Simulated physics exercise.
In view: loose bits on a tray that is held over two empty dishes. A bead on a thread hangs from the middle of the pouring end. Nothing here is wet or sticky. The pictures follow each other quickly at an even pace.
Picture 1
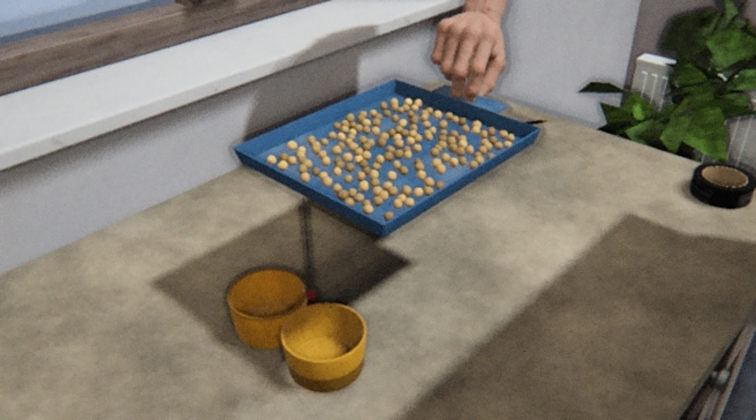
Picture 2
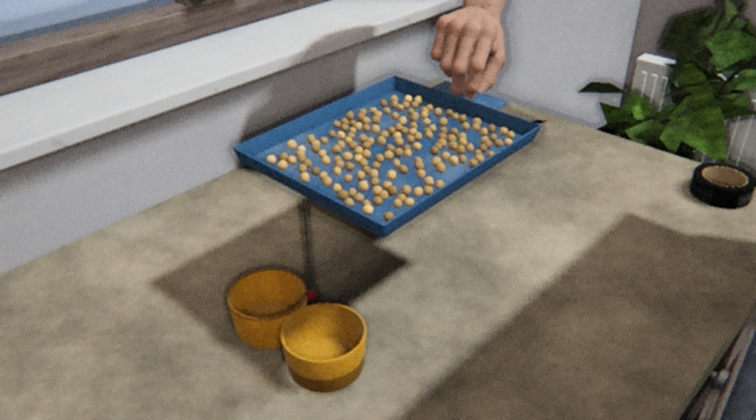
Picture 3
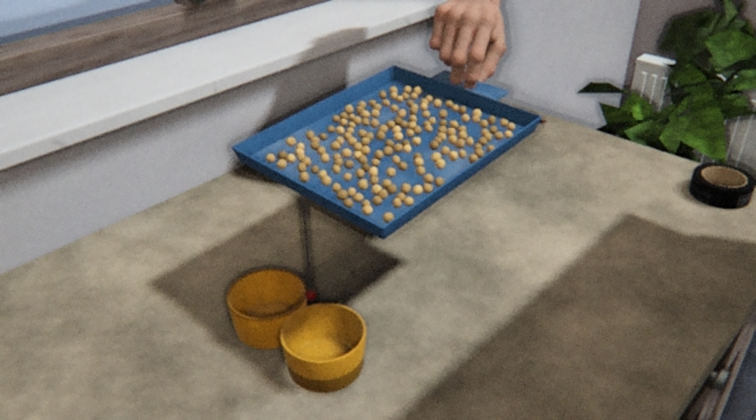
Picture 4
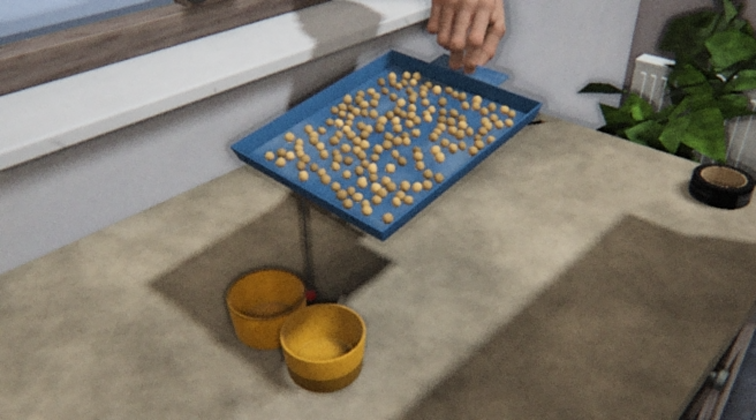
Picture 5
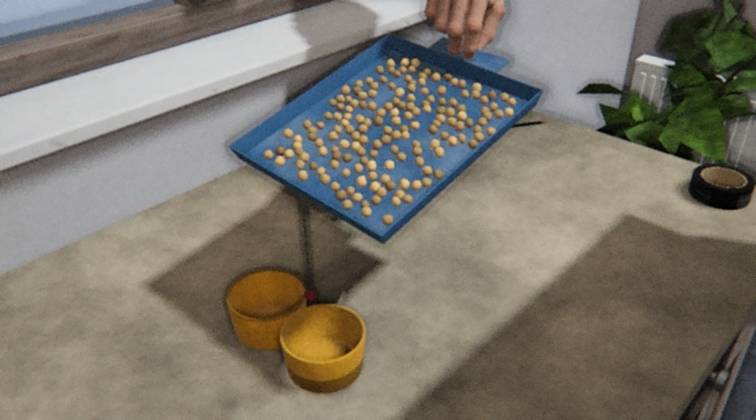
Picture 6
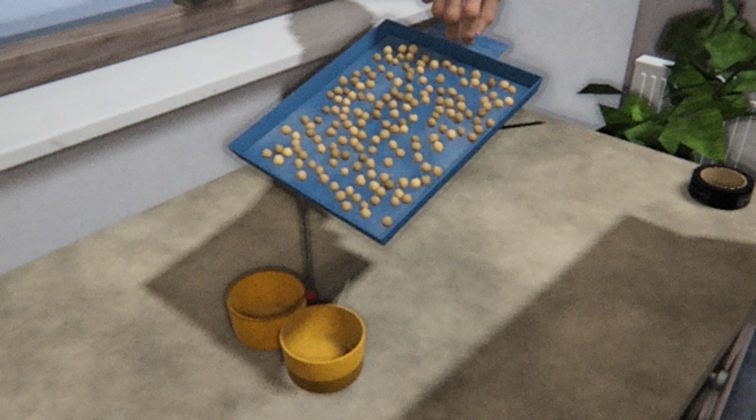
In the video, a hand holds a blue tray of scattered dried chickpeas above two empty yellow dishes on a countertop, then raises the tray's far end, tilting it gradually while the chickpeas stay spread across its surface.
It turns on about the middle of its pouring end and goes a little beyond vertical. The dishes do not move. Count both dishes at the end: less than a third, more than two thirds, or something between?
They take under a third between them.
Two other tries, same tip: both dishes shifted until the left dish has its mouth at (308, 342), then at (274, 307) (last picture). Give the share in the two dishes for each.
The first gives 70 %, the second 50 %.
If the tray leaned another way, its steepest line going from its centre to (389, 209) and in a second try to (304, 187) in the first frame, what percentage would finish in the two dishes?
Roughly 30 per cent, and 30 per cent.
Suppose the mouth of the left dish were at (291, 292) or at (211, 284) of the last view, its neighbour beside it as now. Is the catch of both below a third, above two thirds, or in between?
First below one third, then under a third.
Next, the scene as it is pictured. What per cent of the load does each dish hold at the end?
The left dish has 0 per cent, the right dish has 20.
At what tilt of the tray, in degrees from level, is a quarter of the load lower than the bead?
At some 115 degrees.
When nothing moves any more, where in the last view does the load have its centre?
Roughly at (316, 401).
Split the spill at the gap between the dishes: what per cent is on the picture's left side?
Close to 40 per cent.
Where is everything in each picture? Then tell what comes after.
In the first frame, corners of the pouring end near (240, 147) and (384, 220), level; middle of the load near (390, 150), dried chickpeas; left dish near (238, 326); right dish near (294, 368); bead on its thread near (311, 295).
In the second frame, corners of the pouring end near (239, 147) and (383, 221), level; middle of the load near (390, 148).
In the third frame, corners of the pouring end near (238, 146) and (382, 223), tipped barely, lowest at the right corner; middle of the load near (389, 144).
In the fourth frame, corners of the pouring end near (237, 146) and (382, 226), tipped a little, lowest at the right corner; middle of the load near (388, 137).
In the fifth frame, corners of the pouring end near (235, 145) and (381, 230), tipped a little, lowest at the right corner; middle of the load near (387, 130).
In the sixth frame, corners of the pouring end near (234, 145) and (380, 233), tipped clearly, lowest at the right corner; middle of the load near (385, 124); left dish near (237, 327); right dish near (292, 369).
Shortly afterwards, tray tipped steeply; all but a few on the tray; only a few in the air.
Next, tray tipped right over; the bulk on the tray; only a few in the right dish; a little outside both; only a few in the air.
Some moments later, tray tipped past a quarter turn; near a quarter in the right dish; the bulk outside both.
In the end, tray tipped past a quarter turn; near a quarter in the right dish; none at all in the left dish; the bulk outside both.
